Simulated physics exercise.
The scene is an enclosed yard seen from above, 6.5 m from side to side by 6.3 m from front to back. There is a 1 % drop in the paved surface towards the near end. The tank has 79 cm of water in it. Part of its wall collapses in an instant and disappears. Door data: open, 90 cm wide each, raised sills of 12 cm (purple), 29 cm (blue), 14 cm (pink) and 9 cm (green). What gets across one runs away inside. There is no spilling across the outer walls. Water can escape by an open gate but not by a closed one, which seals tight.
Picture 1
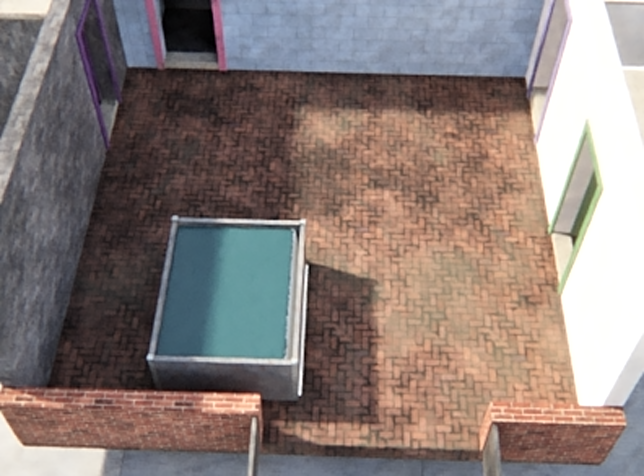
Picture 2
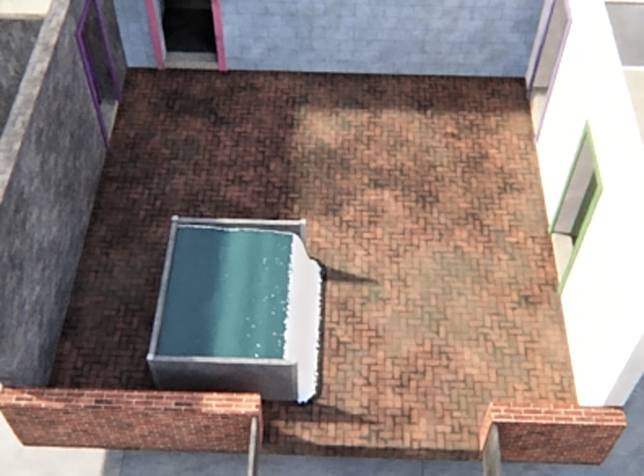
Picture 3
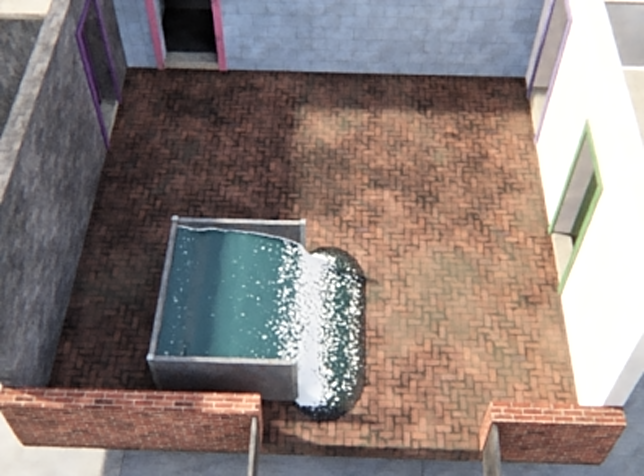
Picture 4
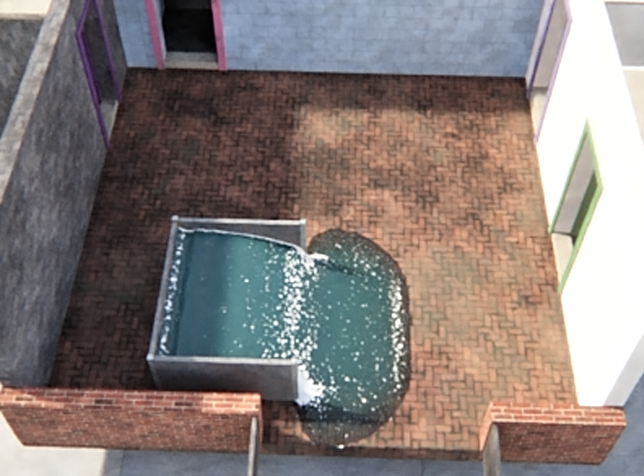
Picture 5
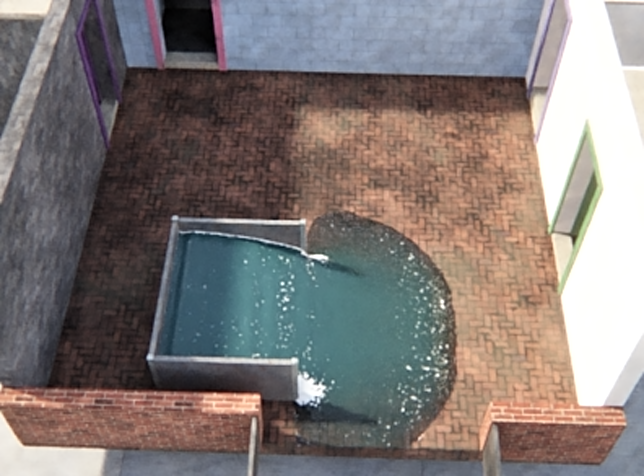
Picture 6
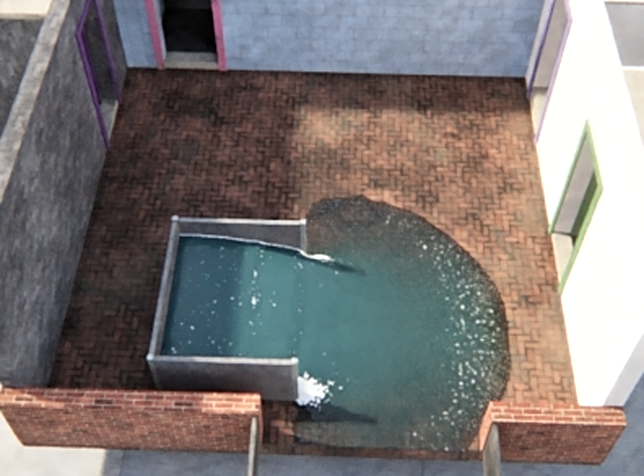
Water in a square tank burst out as the tank's right side vanished, dropping onto the brick floor in a white, foamy strip, then fanning rightward across the walled yard in a wide, rounded sheet.
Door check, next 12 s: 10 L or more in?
At the end, the purple door lets in less than the cap; the blue door lets in less than the cap; the pink door lets in less than the cap; the green door lets in more than the cap.
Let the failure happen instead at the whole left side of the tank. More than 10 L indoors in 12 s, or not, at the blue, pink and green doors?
So blue ends up short of it, pink past the limit, green short of it.
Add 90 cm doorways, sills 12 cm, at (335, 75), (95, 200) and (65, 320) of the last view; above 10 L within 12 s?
In that order: Short of it, short of it, short of it.
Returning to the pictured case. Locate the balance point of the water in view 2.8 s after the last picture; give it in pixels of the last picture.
Around (438, 283) in the last picture.
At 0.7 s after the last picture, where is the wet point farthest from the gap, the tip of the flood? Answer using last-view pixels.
About (543, 203) in the last view.
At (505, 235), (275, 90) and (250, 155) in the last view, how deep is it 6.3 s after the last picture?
Spot one 5 cm, spot two 5 cm, spot three 3 cm.
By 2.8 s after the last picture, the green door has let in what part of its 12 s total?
I'd say close to 90 percent.
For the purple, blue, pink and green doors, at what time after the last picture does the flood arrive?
Purple: 6.0 s; blue: 1.4 s; pink: 5.0 s; green: 0.3 s.
Then, 0.7 s after the last picture water covers 35 % of the floor and is deepest (49 cm) near (580, 434); purple door not reached, blue door not reached, pink door not reached, green door 20 cm at the sill, 18 L in.
Then, 1.5 s after the last picture water covers 40 % of the floor and is deepest (42 cm) near (580, 434); purple door not reached, blue door 3 cm at the sill, 0 L in, pink door not reached, green door 27 cm at the sill, 103 L in.
Then, 2.8 s after the last picture water covers 40 % of the floor and is deepest (22 cm) near (524, 84); purple door not reached, blue door 8 cm at the sill, 0 L in, pink door not reached, green door 17 cm at the sill, 183 L in.
Then, 6.3 s after the last picture water covers 75 % of the floor and is deepest (12 cm) near (123, 89); purple door 9 cm at the sill, 0 L in, blue door 9 cm at the sill, 0 L in, pink door 3 cm at the sill, 0 L in, green door 5 cm at the sill, 202 L in.
Then, 11.3 s after the last picture water covers 95 % of the floor and is deepest (12 cm) near (116, 419); purple door 5 cm at the sill, 0 L in, blue door 2 cm at the sill, 0 L in, pink door 4 cm at the sill, 0 L in, green door 4 cm at the sill, 202 L in.
